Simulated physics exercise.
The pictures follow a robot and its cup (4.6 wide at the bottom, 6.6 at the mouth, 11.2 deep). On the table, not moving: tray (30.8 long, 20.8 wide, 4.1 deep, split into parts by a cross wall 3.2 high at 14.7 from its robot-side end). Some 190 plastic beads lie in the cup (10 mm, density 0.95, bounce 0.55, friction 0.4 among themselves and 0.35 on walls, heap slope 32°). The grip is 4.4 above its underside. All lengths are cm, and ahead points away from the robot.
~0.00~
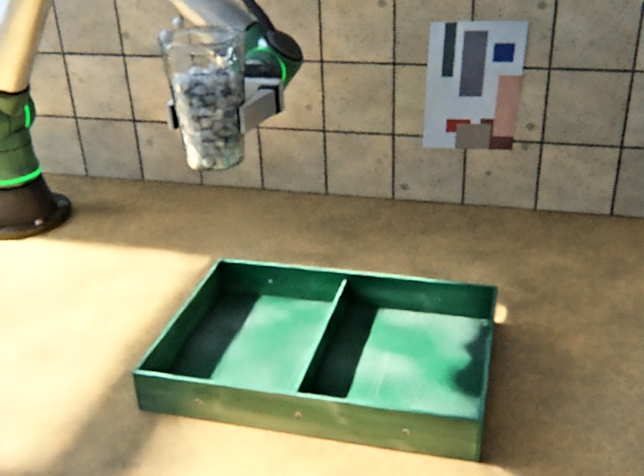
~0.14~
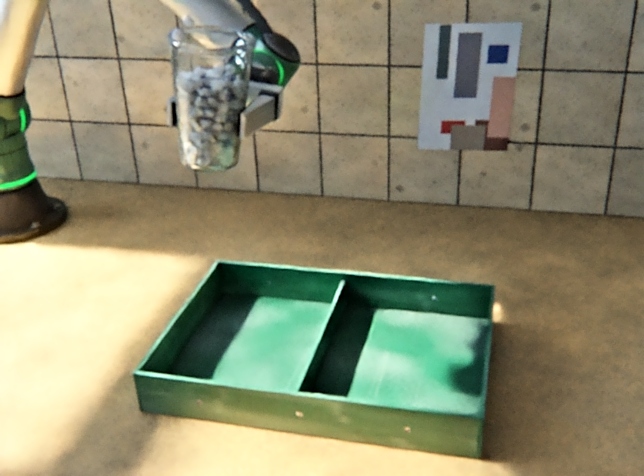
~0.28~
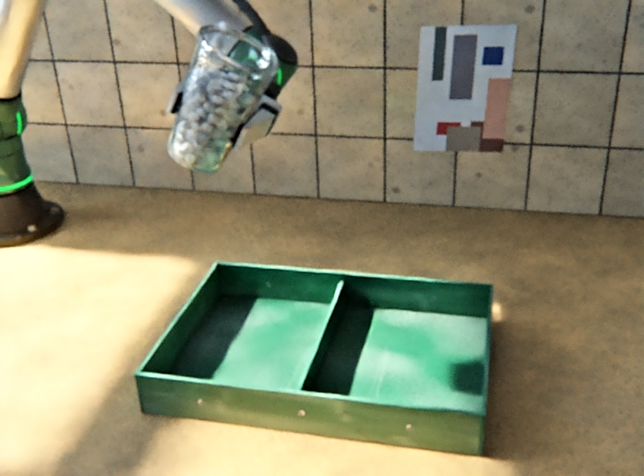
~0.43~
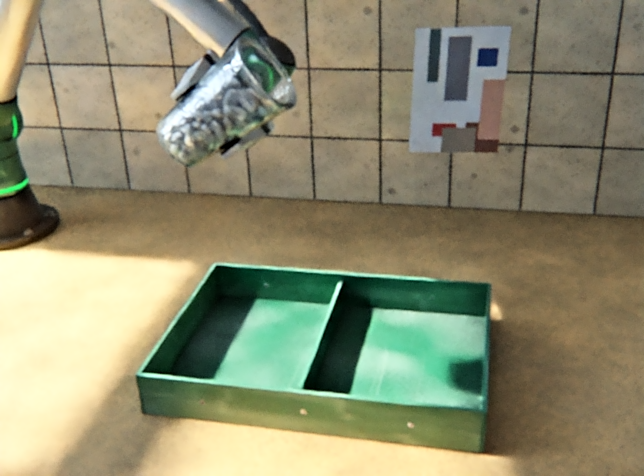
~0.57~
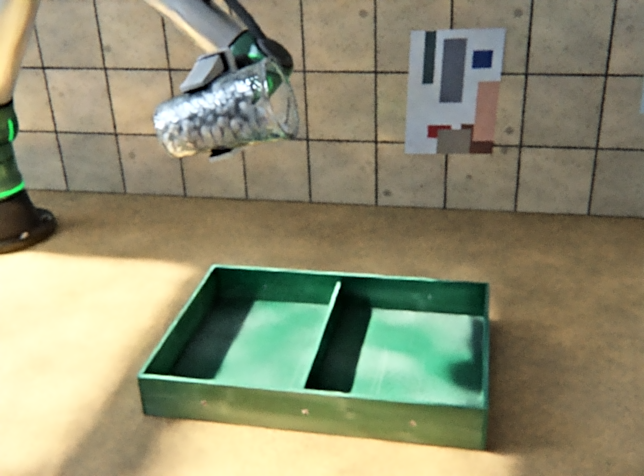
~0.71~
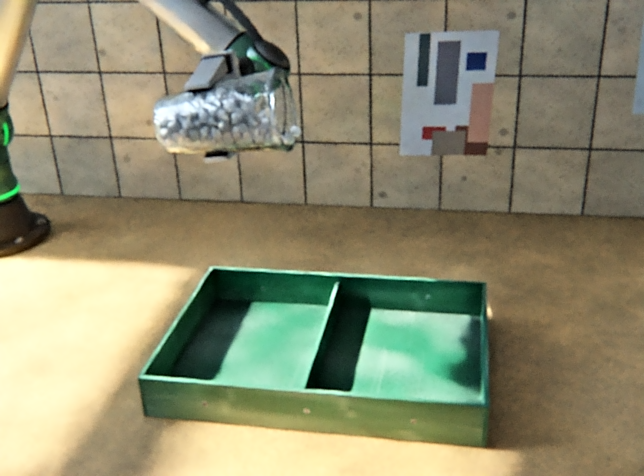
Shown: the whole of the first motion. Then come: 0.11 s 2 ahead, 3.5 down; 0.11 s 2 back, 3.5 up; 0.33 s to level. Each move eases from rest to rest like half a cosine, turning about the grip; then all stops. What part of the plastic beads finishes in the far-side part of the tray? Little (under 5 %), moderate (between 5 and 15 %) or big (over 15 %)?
A moderate share, between 5 and 15 %, ends in the far-side part of the tray.
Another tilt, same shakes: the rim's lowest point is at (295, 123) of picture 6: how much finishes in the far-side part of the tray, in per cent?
About 0 per cent.
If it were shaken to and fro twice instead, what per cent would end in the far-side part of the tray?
In that case some 15 per cent.
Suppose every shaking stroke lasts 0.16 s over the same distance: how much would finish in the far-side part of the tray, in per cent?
Then about 5 per cent.
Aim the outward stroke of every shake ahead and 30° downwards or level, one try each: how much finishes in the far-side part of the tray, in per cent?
About 25 and 45 per cent.
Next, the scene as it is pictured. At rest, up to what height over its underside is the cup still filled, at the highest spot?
Roughly 8.5 cm.
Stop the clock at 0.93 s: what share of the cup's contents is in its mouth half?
Roughly 45 per cent.
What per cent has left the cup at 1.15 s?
Near 10 per cent so far.
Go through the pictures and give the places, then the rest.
The first frame shows cup middle at (209, 102), level; upper third of the load around (206, 82), from x 165 to 235, top at y 25; 190 in the cup.
The second frame shows cup middle at (211, 103), tilted 8° forward; upper third of the load around (208, 84), from x 180 to 240, top at y 20.
The third frame shows cup middle at (216, 106), tilted 28° forward; upper third of the load around (217, 88), from x 180 to 250, top at y 25.
The fourth frame shows cup middle at (220, 110), tilted 53° forward; upper third of the load around (223, 95), from x 170 to 265, top at y 75.
The fifth frame shows cup middle at (223, 115), tilted 73° forward; upper third of the load around (220, 105), from x 165 to 280, top at y 85.
The sixth frame shows cup middle at (223, 118), tilted 81° forward; upper third of the load around (213, 107), from x 165 to 295, top at y 95; 190 in the cup.
After 0.93 s, tilted 81° forward, highest piece 27 above the table; 182 in the cup, 1 in the far-side part, 7 in flight or on a rim.
After 1.15 s, tilted 20° forward, highest piece 31 above the table; 168 in the cup, 16 in the far-side part, 1 in the robot-side part, 5 in flight or on a rim.
After 1.46 s, level, highest piece 29 above the table; 168 in the cup, 18 in the far-side part, 2 in the robot-side part, 2 in flight or on a rim.
After 2.51 s, level, highest piece 29 above the table; 168 in the cup, 20 in the far-side part, 2 in the robot-side part.
At rest, 168 in the cup, 20 in the far-side part, 2 in the robot-side part. That is 11 % in the far-side part of the tray.
